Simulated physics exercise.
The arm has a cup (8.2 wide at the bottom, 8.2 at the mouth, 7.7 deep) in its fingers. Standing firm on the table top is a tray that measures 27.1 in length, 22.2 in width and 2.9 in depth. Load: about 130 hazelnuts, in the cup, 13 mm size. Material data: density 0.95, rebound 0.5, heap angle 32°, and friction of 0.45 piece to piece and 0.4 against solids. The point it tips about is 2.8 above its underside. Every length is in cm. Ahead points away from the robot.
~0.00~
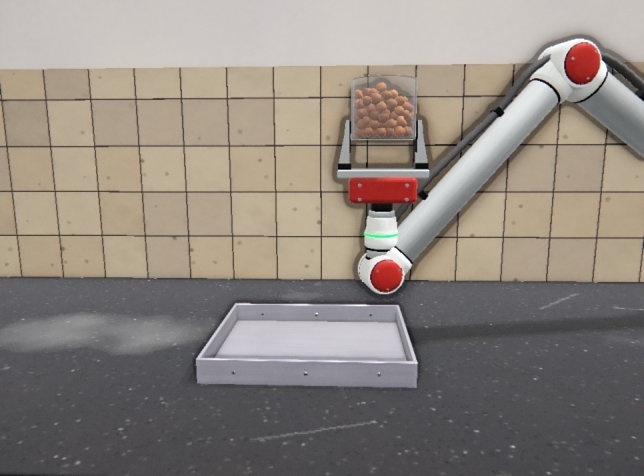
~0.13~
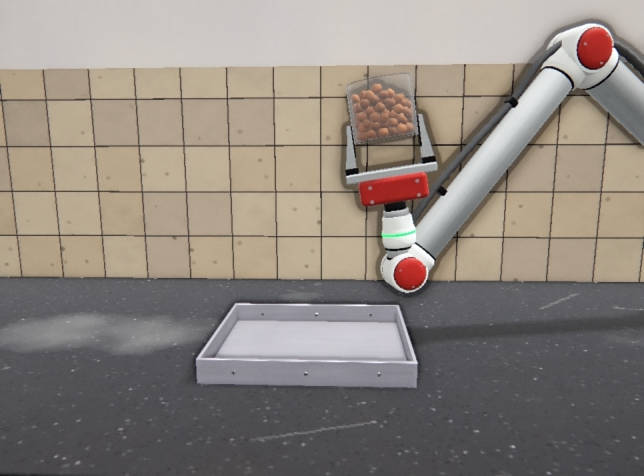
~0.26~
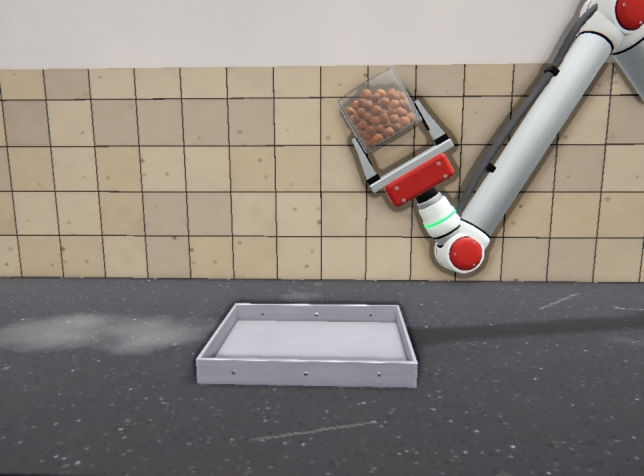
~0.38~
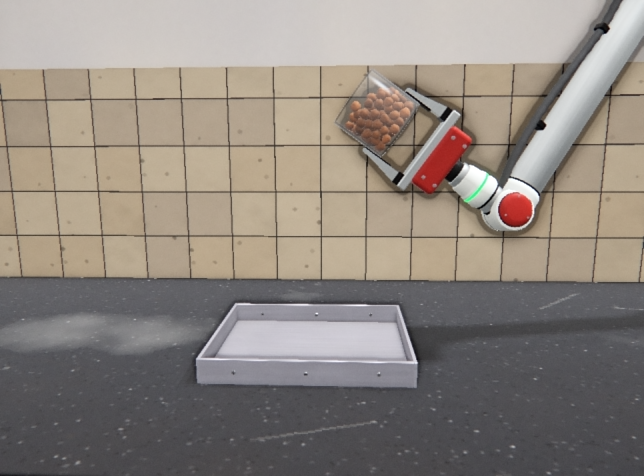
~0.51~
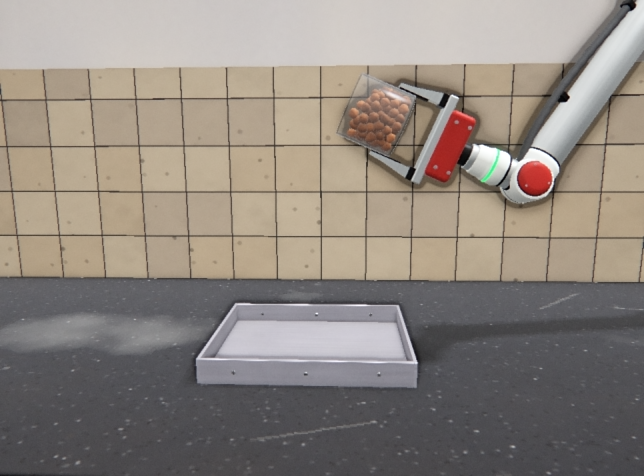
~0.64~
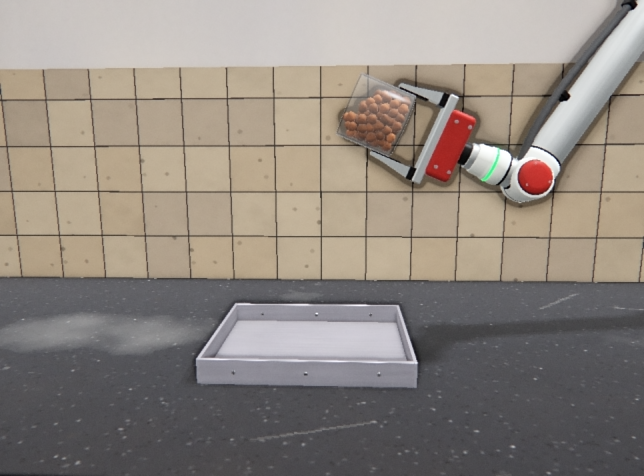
A robotic arm with red joints grips a clear cup of brown hazelnuts upright above a pale, empty tray on a dark table top. Its wrist swings right and upward, tilting the cup steadily to the left, and the nuts shift within it as the arm's motion ceases, all remaining inside.
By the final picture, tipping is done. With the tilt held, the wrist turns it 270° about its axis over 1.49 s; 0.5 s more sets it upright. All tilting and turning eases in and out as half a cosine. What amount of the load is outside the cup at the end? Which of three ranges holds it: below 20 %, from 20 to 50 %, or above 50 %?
It lands in the range below 20 %.
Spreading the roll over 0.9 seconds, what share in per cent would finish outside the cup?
Then roughly 10 per cent.
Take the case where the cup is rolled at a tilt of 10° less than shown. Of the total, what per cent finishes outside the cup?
I'd say close to 0 in a hundred.
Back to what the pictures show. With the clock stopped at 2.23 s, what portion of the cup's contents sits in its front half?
About 60 percent, I'd say.
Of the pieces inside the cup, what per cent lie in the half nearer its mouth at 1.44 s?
Close to 35 per cent sits in the mouth half.
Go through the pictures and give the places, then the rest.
In the first frame, cup middle at (384, 111), upright; upper third of the load around (380, 104), from x 360 to 410, top at y 90; 130 in the cup.
In the second frame, cup middle at (382, 111), tipped 9°; upper third of the load around (383, 104), from x 355 to 410, top at y 90.
In the third frame, cup middle at (380, 112), tipped 31°; upper third of the load around (385, 105), from x 350 to 410, top at y 95.
In the fourth frame, cup middle at (377, 114), tipped 54°; upper third of the load around (387, 105), from x 350 to 410, top at y 90.
In the fifth frame, cup middle at (376, 116), tipped 67°; upper third of the load around (385, 103), from x 350 to 405, top at y 90.
In the sixth frame, cup middle at (376, 116), tipped 67°; upper third of the load around (385, 105), from x 345 to 405, top at y 95; 130 in the cup.
By 1.44 s, tipped 67°, highest piece 37 above the table; 124 in the cup, 1 in the tray, 5 in flight or on a rim.
By 2.23 s, tipped 60°, highest piece 36 above the table; 113 in the cup, 13 in the tray, 4 in flight or on a rim.
By 2.83 s, upright, highest piece 38 above the table; 112 in the cup, 18 in the tray.
By 3.53 s, upright, highest piece 38 above the table; 112 in the cup, 18 in the tray.
Final count, 112 in the cup, 18 in the tray. That is 14 % outside the cup.
